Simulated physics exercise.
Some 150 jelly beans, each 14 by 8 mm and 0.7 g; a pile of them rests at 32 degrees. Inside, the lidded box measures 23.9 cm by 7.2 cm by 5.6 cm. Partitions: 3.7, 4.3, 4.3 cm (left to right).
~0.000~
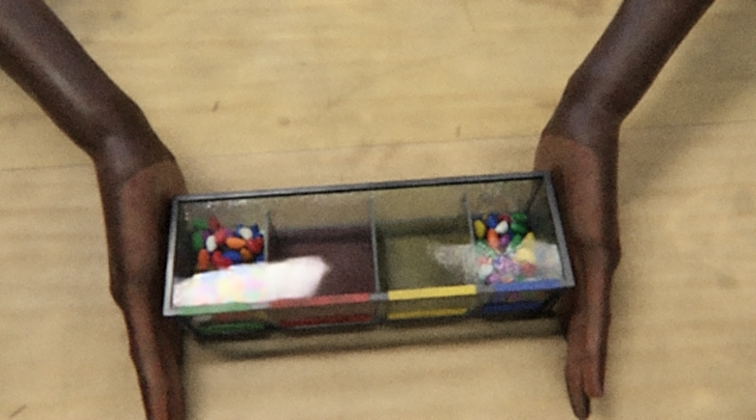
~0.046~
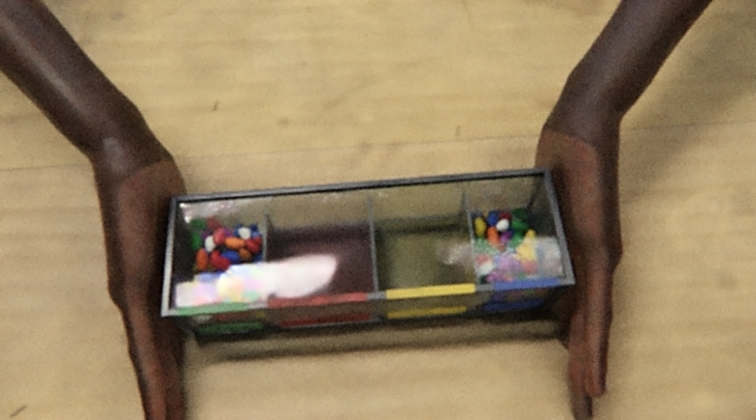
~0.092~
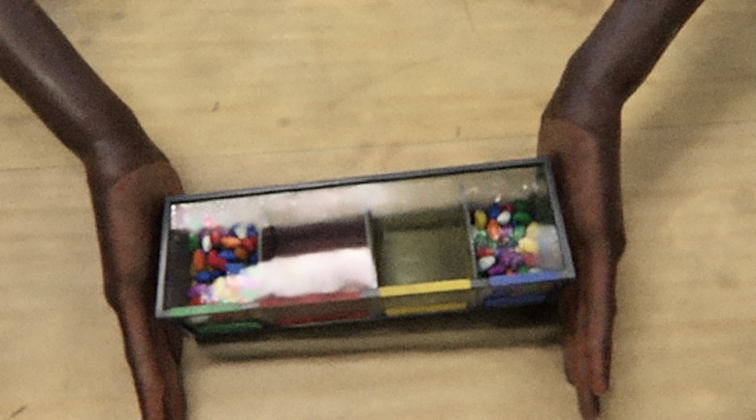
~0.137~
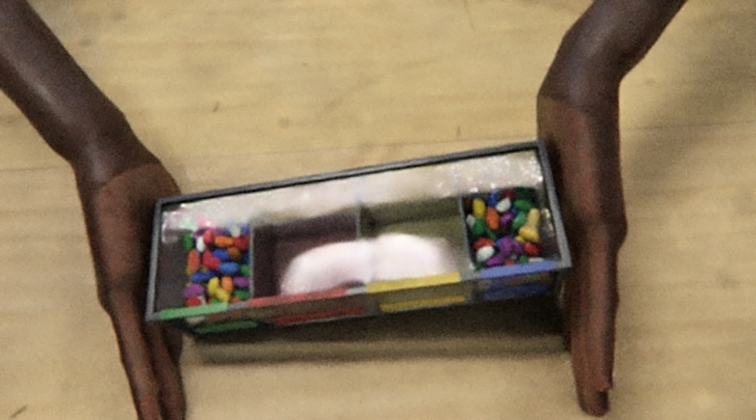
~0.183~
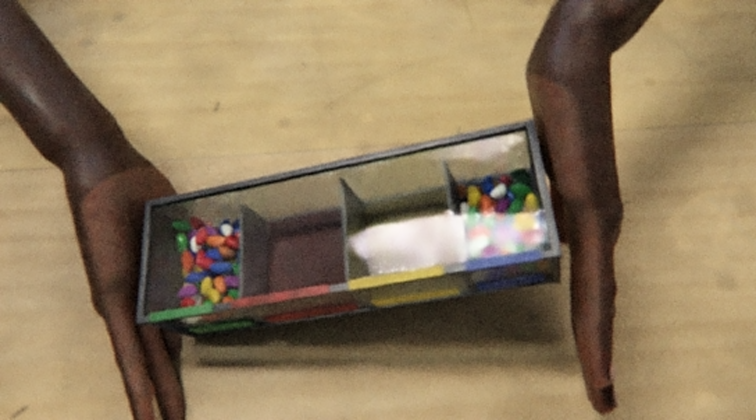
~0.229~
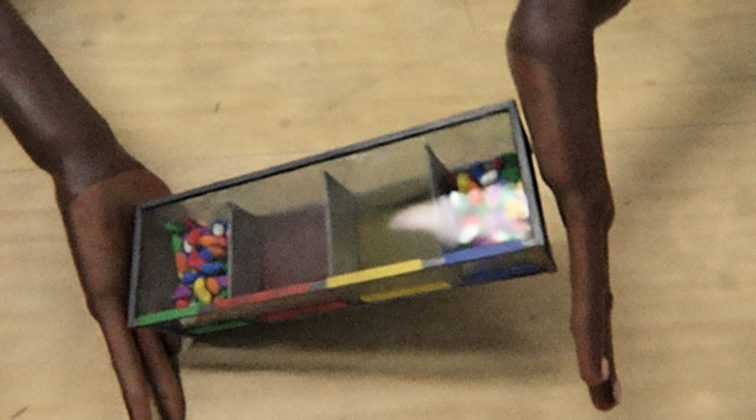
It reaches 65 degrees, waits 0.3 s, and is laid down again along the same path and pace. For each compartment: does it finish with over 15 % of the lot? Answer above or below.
Red below, blue above, green above, yellow below.
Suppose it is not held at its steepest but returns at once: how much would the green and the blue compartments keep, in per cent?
Green 70, blue 30.
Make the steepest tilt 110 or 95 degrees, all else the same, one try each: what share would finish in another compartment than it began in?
About 15 and 15 per cent.
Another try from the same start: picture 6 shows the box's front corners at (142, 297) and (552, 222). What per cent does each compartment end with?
Red 0, blue 30, green 70, yellow 0.
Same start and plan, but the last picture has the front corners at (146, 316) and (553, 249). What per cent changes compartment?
It would be near 0 per cent.
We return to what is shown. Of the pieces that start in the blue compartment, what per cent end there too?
About 100 per cent.
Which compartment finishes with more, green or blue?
The green one has more.
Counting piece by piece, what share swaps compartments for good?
Some 0 per cent.
After 0.80 s, tilt 65 degrees; blue 30 %, green 70 %.
After 1.19 s, tilt 35 degrees; blue 30 %, green 70 %.
Then, at 1.66 s, tilt 0 degrees; blue 30 %, green 70 %.
At rest (2.0 s), red 0 %, blue 30 %, green 70 %, yellow 0 %.
